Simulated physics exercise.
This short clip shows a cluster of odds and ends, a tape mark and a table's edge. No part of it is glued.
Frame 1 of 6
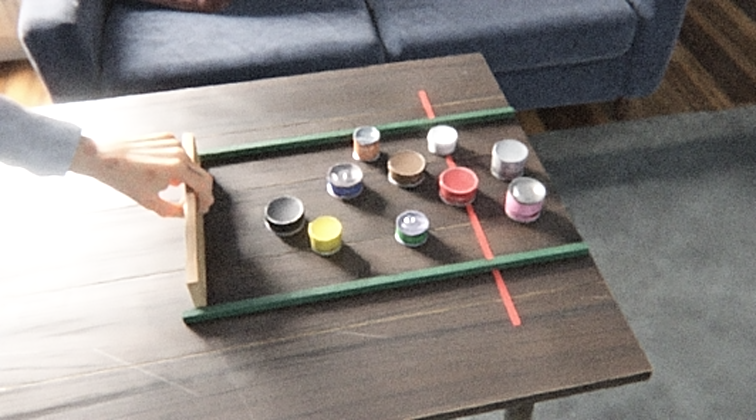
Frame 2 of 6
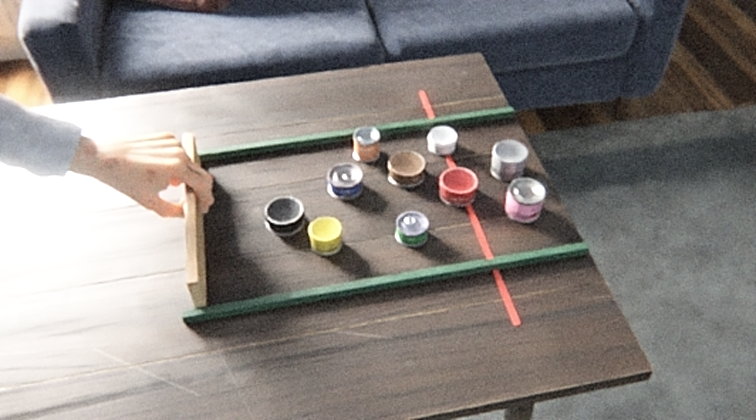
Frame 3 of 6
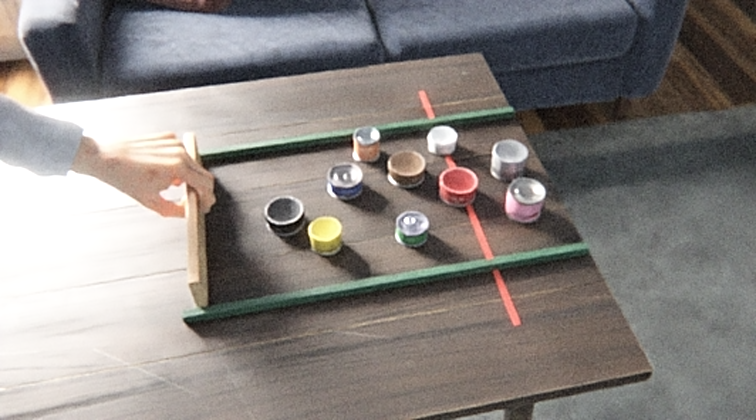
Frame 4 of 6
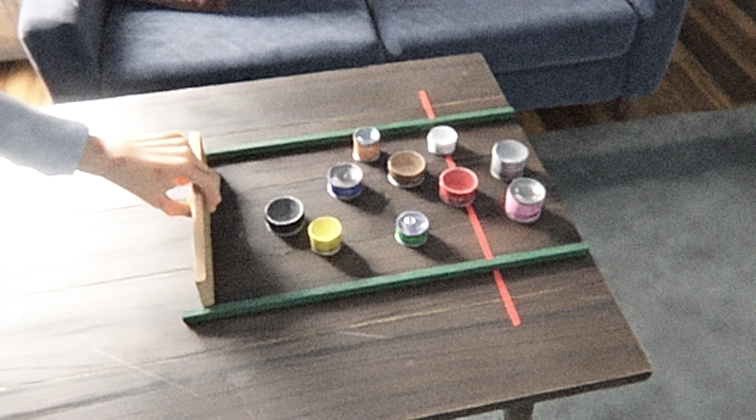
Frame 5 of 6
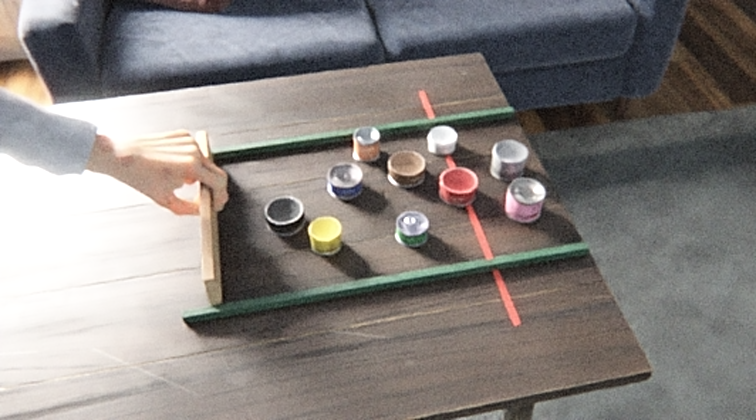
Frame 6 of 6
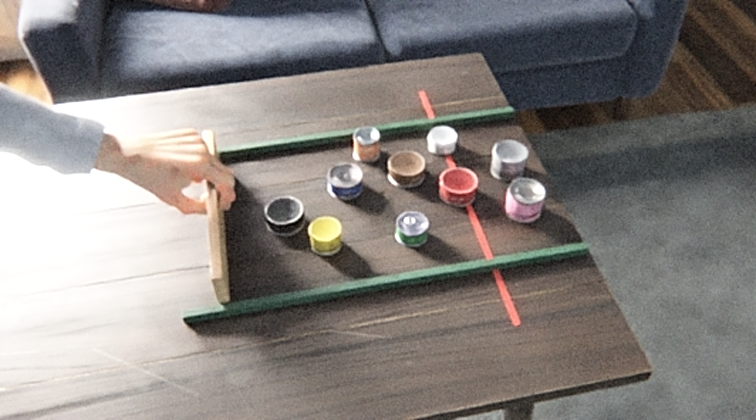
On a dark wooden table near a blue sofa, a hand at the left holds a wooden board upright between two green strips, then slides it slightly right toward small colourful pots and tins, which stay still around a red tape line.
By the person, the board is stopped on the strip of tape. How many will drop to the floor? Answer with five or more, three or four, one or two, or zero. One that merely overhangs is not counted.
The count that falls is zero.
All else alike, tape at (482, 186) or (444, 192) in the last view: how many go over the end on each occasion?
Tallies in order: 1 and 0.
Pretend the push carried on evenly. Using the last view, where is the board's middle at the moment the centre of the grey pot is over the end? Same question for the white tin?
The middle sits near (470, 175) for the first and near (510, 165) for the other.
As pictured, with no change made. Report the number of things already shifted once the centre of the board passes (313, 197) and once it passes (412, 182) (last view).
First 2, then 7.
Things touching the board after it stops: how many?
4 in contact.
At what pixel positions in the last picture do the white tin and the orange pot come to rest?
Listed in order, first is (480, 134) and the other is (454, 131).
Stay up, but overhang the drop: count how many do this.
Things overhanging at the end: 1.
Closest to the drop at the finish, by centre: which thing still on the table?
I'd go with the grey pot.
A little later, none off yet; grey pot at rest near (509, 161); pink tin at rest near (525, 201); white tin at rest near (442, 142).
When it is over, the number that fall off is zero.
